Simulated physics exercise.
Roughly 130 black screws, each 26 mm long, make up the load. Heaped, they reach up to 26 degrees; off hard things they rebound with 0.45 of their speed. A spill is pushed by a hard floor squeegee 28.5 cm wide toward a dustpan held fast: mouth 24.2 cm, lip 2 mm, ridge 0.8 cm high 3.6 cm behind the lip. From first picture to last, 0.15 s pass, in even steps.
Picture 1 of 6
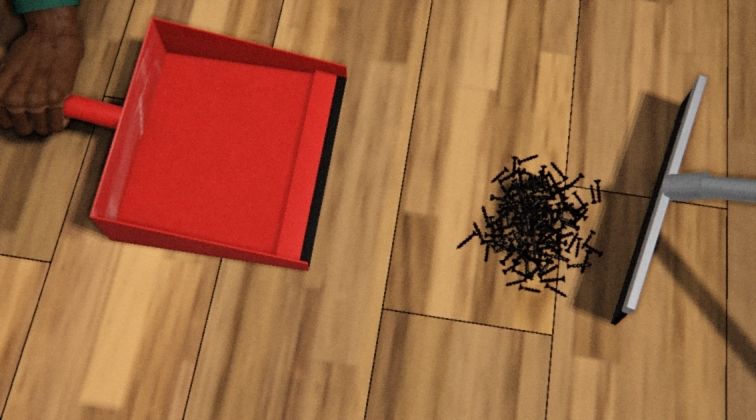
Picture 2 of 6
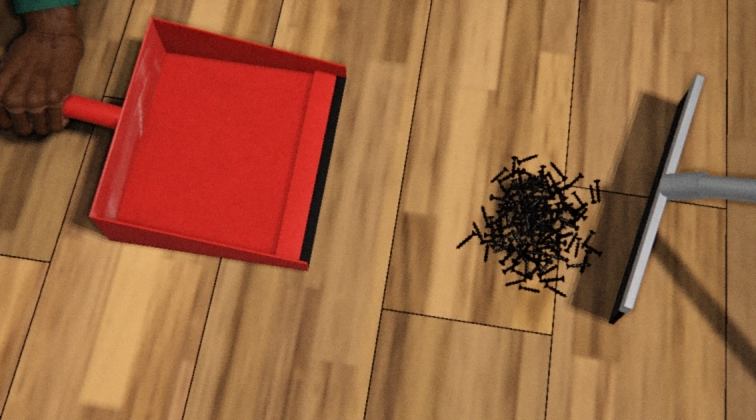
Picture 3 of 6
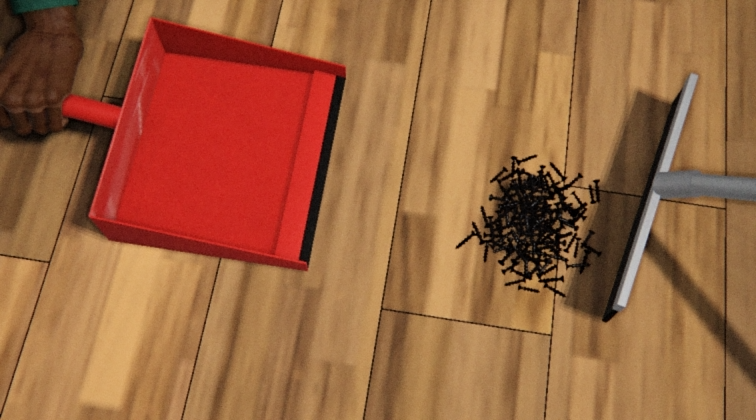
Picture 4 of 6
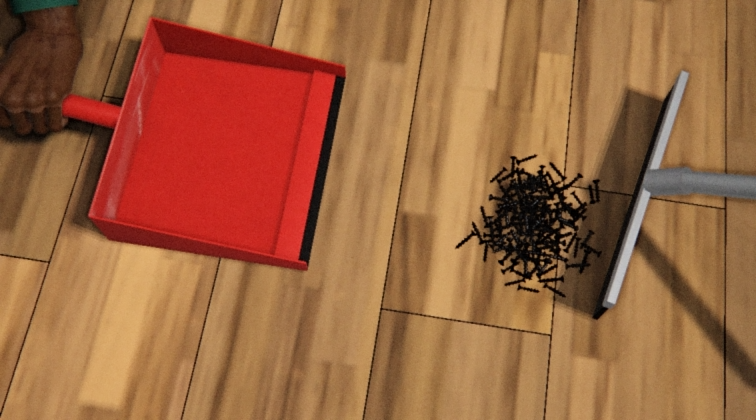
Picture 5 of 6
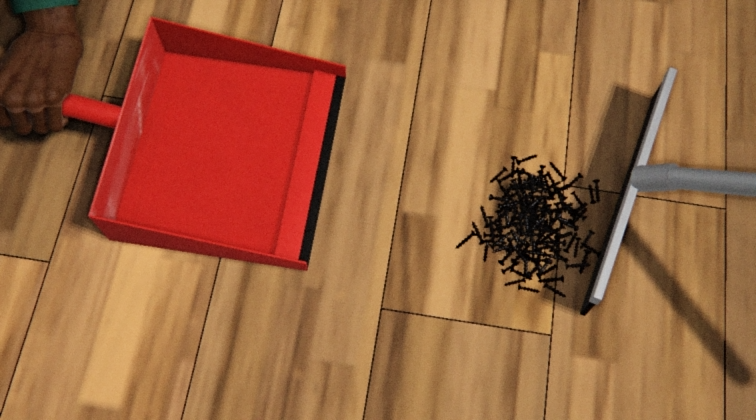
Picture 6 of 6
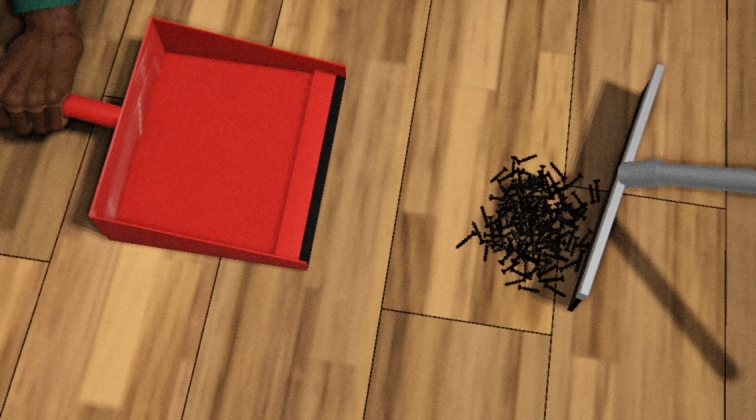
A squeegee on a gray pole slid slowly left across the wooden floor until it reached the near edge of a pile of black screws, while a hand kept a red dustpan still.
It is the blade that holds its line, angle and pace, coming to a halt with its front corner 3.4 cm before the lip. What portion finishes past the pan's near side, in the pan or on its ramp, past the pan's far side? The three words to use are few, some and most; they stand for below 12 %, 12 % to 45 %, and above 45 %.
Near side: Few, pan: Few, far side: Few.
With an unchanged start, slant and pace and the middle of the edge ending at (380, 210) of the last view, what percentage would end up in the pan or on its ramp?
Some 5 percent.
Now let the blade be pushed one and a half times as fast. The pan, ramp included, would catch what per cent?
Then around 25 per cent.
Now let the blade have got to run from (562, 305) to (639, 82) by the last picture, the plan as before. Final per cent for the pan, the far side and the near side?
Pan 10, far 0, near 5.
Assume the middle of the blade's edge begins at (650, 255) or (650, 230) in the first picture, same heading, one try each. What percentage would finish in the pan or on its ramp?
The two tries give some 0 % and some 5 %.
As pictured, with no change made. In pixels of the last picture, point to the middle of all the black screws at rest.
Estimated resting centre: Around (351, 160).
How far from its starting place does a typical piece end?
22 cm or thereabouts.
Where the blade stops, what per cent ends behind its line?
5 %.
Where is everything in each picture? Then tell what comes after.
The first picture shows blade from (628, 308) to (699, 84), moved 0.0 cm, 0 of the pieces shifted so far; middle of the pieces at (538, 221); pan at (216, 153).
The second picture shows blade from (626, 307) to (696, 84), moved 0.2 cm, 0 of the pieces shifted so far; middle of the pieces at (537, 221).
The third picture shows blade from (619, 305) to (690, 82), moved 0.8 cm, 0 of the pieces shifted so far; middle of the pieces at (537, 221).
The fourth picture shows blade from (609, 302) to (681, 80), moved 1.8 cm, 0 of the pieces shifted so far; middle of the pieces at (536, 221).
The fifth picture shows blade from (596, 298) to (669, 77), moved 3.2 cm, 0 of the pieces shifted so far; middle of the pieces at (536, 221).
The sixth picture shows blade from (582, 294) to (657, 73), moved 4.6 cm, 3 of the pieces shifted so far; middle of the pieces at (537, 221); pan at (215, 153).
Then, 0.26 s after the last picture, middle of the blade 20 cm from the lip; 0 % over the lip, far side 0 %, near side 0 %.
Then, 0.44 s after the last picture, middle of the blade 11 cm from the lip; 0 % over the lip, far side 0 %, near side 0 %.
Then, 0.74 s after the last picture, middle of the blade 7 cm from the lip; 5 % over the lip, far side 0 %, near side 5 %.
In the end, near side 5 %, pan 5 %, far side 0 %, in front of the lip or behind the blade 90 %.
